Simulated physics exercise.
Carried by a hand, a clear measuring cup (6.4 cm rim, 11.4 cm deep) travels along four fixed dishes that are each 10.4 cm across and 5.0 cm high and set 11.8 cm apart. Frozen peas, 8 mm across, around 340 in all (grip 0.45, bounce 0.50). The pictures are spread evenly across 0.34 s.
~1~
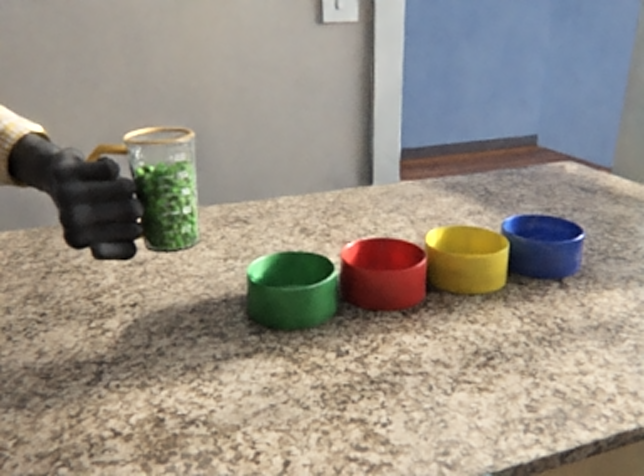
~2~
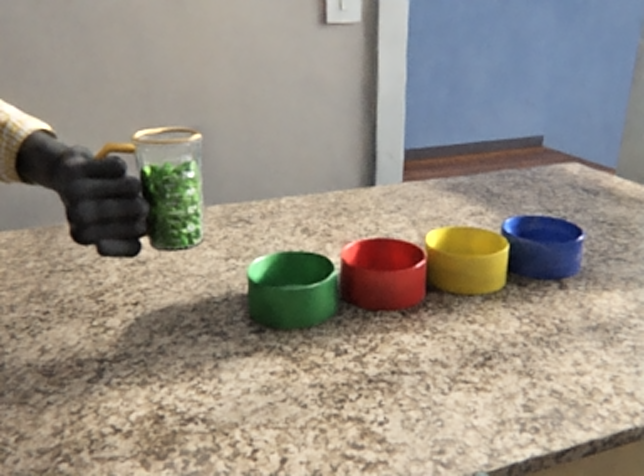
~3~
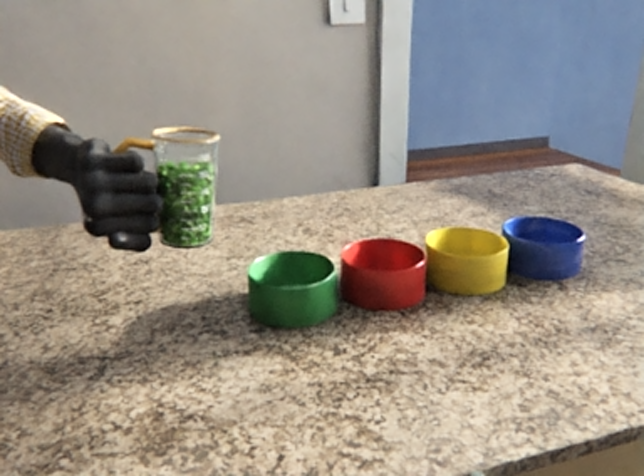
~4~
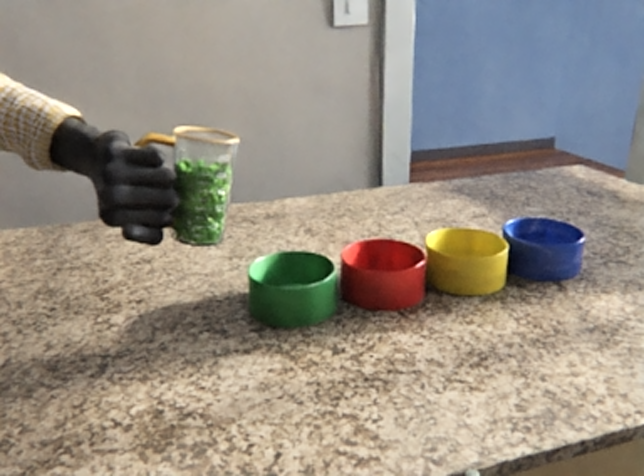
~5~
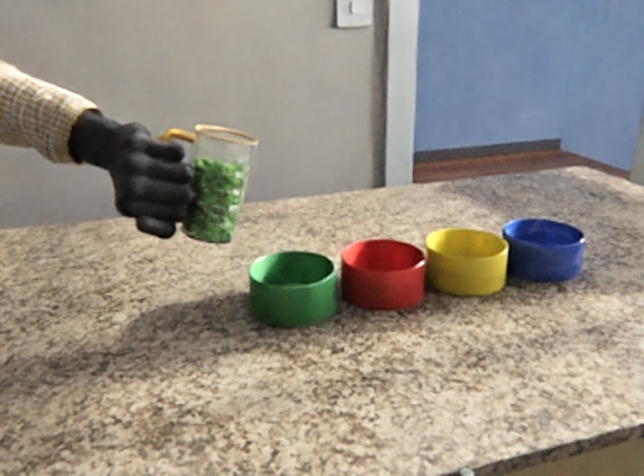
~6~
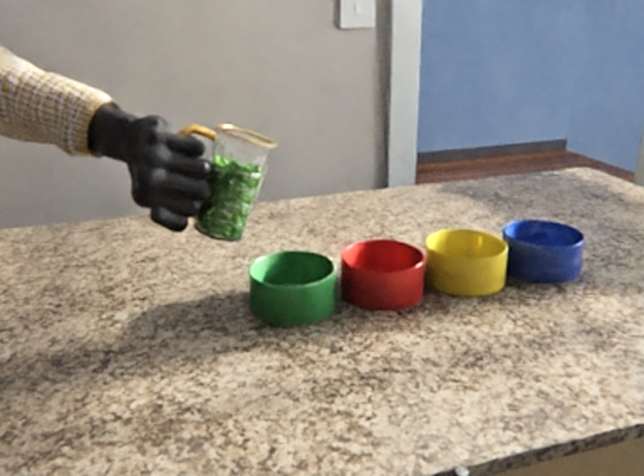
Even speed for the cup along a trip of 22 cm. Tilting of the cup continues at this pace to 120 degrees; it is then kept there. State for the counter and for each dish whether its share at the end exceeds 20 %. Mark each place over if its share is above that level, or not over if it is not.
Red: Over, blue: Not over, green: Not over, yellow: Not over, counter: Over.
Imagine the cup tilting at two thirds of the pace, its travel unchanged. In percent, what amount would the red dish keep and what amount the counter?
Result - red: 60; counter: 30.
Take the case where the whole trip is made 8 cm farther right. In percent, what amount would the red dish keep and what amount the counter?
After the change, red takes 0 while the counter takes 0.
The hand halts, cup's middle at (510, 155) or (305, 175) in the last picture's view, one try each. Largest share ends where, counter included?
Most lands at blue on the first run and at red on the second.
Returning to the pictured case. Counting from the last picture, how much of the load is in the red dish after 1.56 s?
About 50 per cent by then.
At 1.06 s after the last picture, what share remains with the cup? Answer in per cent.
Load share: Near 100 percent.
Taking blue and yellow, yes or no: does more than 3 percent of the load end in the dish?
For blue, it does not; for yellow, it does.
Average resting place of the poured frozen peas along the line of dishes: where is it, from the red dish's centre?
It ends up close to 4 cm toward the picture's right edge.
Then, 0.64 s after the last picture, tilt 68 degrees; cup holds 100 %.
Then, 1.06 s after the last picture, tilt 99 degrees; cup holds 100 %.
Then, 1.56 s after the last picture, tilt 120 degrees; cup holds 20 %, red 50 %, yellow 5 %.
In the end, red 60 %, blue 0 %, green 0 %, yellow 10 %, counter 30 %.
